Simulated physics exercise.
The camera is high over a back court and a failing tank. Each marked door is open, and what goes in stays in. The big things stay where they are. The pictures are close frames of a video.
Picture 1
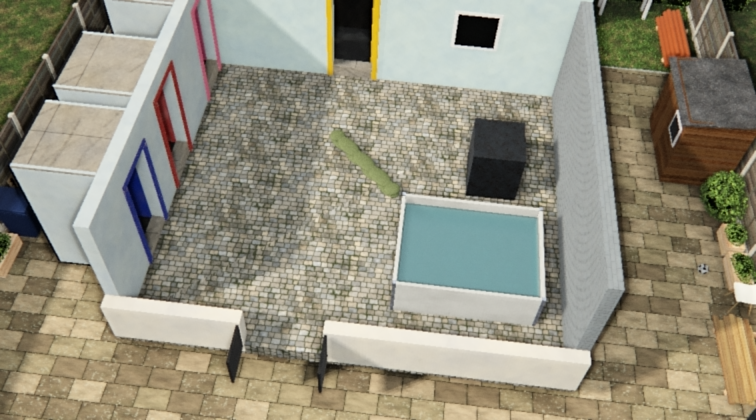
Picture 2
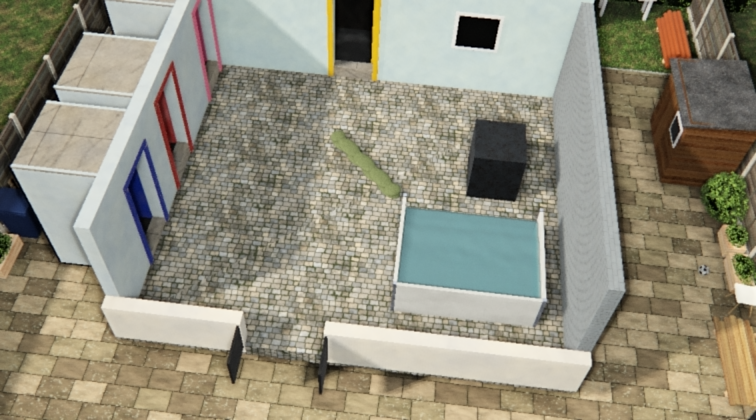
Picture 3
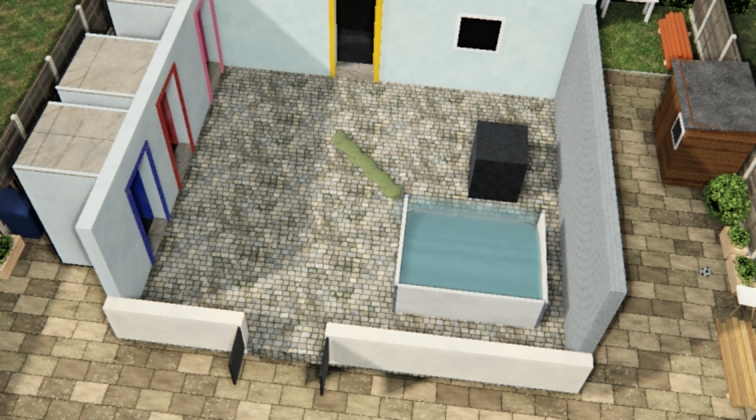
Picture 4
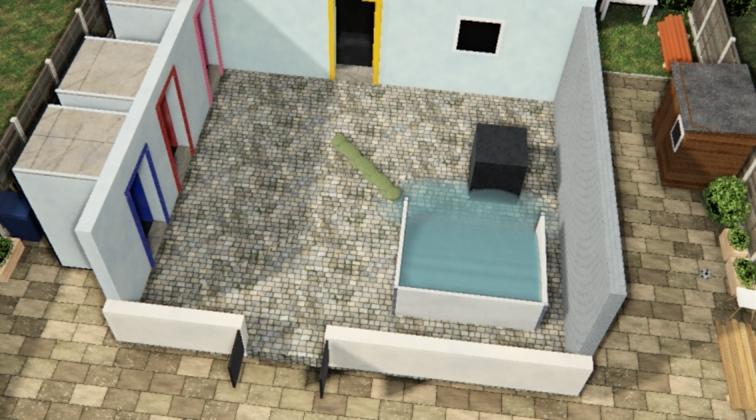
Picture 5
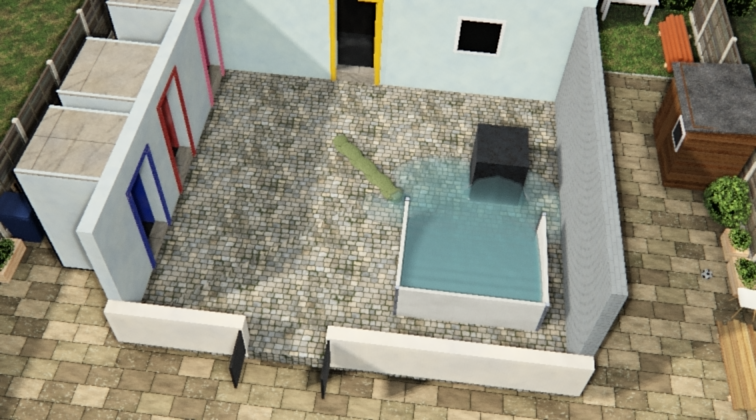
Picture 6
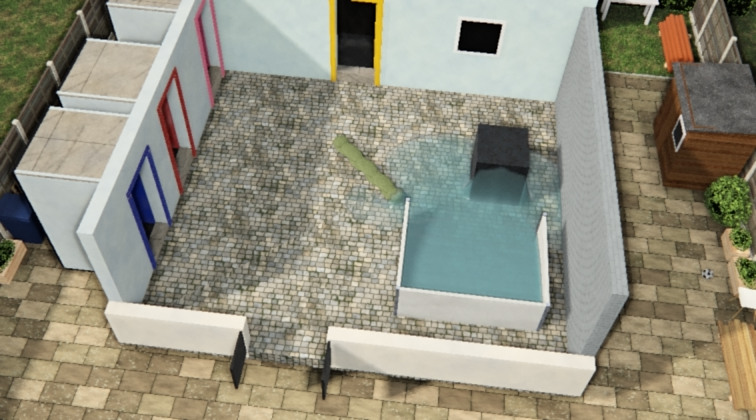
In a walled, cobbled back court, a rectangular water tank stands full and still, then its far side gives way and water pours out, spreading across the cobbles around a dark block and beside a low green strip.
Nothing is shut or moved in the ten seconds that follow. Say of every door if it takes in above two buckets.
One by one: The yellow door stays under that; the pink door stays under that; the red door stays under that; the blue door stays under that.
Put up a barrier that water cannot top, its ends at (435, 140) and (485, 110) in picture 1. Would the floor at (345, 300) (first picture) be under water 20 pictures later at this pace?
Answer: Clear.
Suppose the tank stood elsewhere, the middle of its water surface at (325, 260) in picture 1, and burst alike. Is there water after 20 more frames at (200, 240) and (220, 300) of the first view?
In that order: Not flooded, free of water.
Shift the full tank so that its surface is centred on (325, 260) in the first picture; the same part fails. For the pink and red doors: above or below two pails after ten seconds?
One by one: Pink door passes that mark, red door stays under.
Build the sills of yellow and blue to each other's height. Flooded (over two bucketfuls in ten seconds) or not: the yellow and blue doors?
The yellow one floods; the blue one is under.
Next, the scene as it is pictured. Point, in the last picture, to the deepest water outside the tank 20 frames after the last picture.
Close to (219, 89).
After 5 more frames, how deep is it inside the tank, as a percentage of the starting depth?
Roughly 46 per cent.
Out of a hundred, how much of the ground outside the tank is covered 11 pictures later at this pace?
About 45 per cent.
A moment on, water covers 30 % of the floor; the yellow door not reached, the pink door not reached, the red door not reached, the blue door not reached.
Next, water covers 45 % of the floor; the yellow door wet at the sill, nothing in, the pink door not reached, the red door not reached, the blue door not reached.
Then, water covers 60 % of the floor; the yellow door wet at the sill, nothing in, the pink door wet at the sill, nothing in, the red door not reached, the blue door not reached.
Later, water covers 80 % of the floor; the yellow door wet at the sill, nothing in, the pink door under two buckets in, the red door wet at the sill, nothing in, the blue door wet at the sill, nothing in.
In the end, water covers 95 % of the floor; the yellow door wet at the sill, nothing in, the pink door under two buckets in, the red door wet at the sill, nothing in, the blue door wet at the sill, nothing in.
